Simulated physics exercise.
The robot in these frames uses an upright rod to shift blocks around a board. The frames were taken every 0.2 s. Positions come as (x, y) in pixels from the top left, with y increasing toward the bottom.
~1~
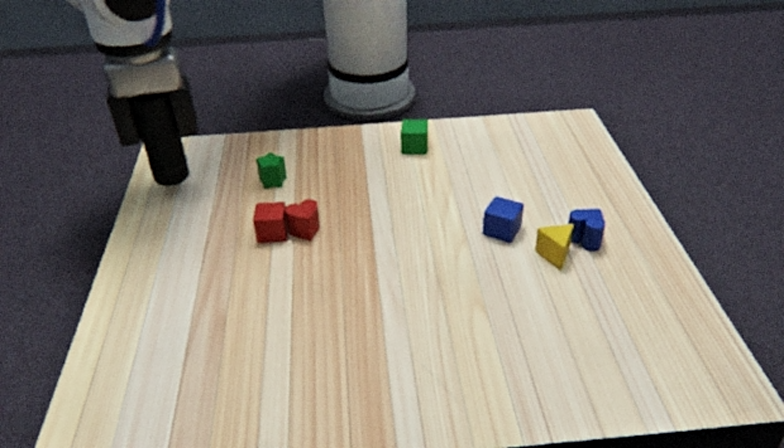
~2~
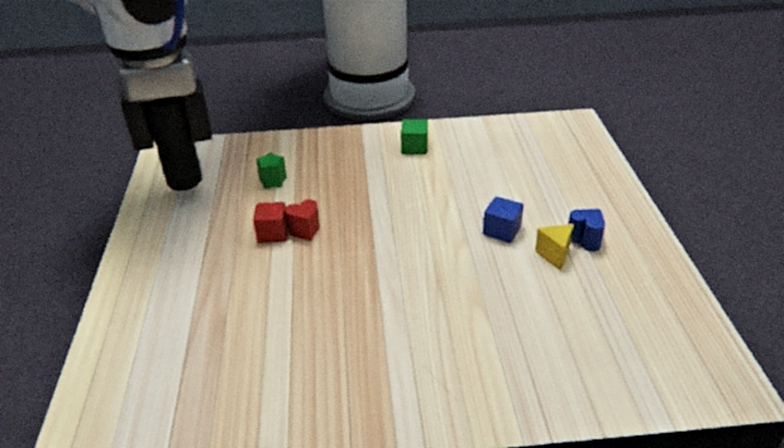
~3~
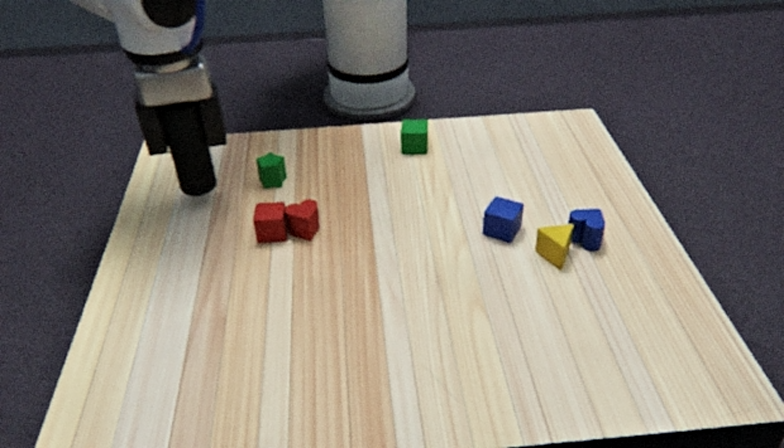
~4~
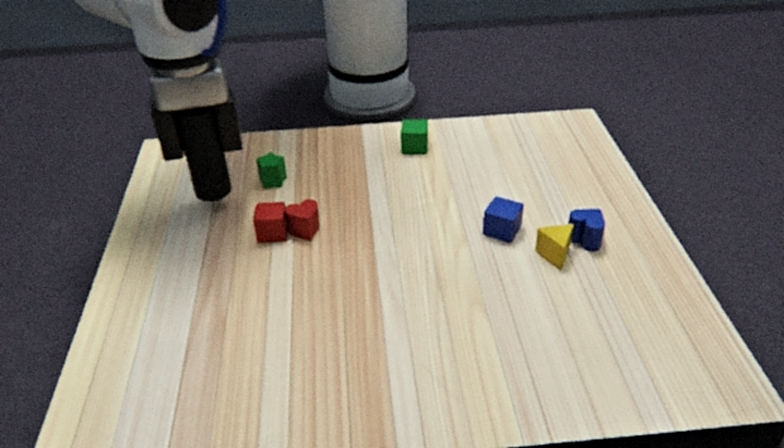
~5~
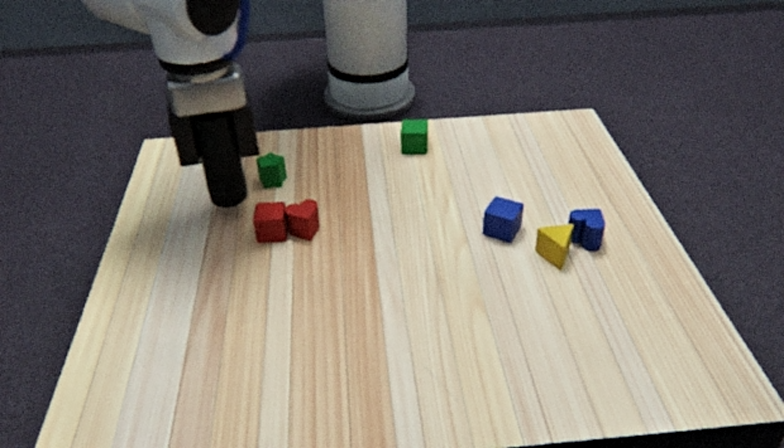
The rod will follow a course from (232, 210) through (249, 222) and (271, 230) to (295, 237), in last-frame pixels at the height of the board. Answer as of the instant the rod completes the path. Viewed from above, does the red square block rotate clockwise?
I expect so.
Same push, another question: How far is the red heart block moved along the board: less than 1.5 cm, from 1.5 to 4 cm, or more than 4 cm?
Between 1.5 and 4 cm.
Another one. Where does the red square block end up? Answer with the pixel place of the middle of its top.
It is going to be at (301, 235).
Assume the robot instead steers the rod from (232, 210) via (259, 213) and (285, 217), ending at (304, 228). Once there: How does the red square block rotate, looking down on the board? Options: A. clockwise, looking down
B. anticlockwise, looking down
I'll go with A - clockwise, looking down.
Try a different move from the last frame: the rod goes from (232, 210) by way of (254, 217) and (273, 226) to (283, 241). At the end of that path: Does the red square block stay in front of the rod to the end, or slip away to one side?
The rod still has the red square block in front of it when the path ends.
On the path given first. Halfway along, rod (258, 213); red square block (281, 219), turned 15° clockwise; red heart block (314, 211), turned 45° anticlockwise.
At the end, rod (293, 224); red square block (301, 235), turned 75° clockwise; green star-shaped block unmoved; red heart block (324, 213), turned 75° anticlockwise.
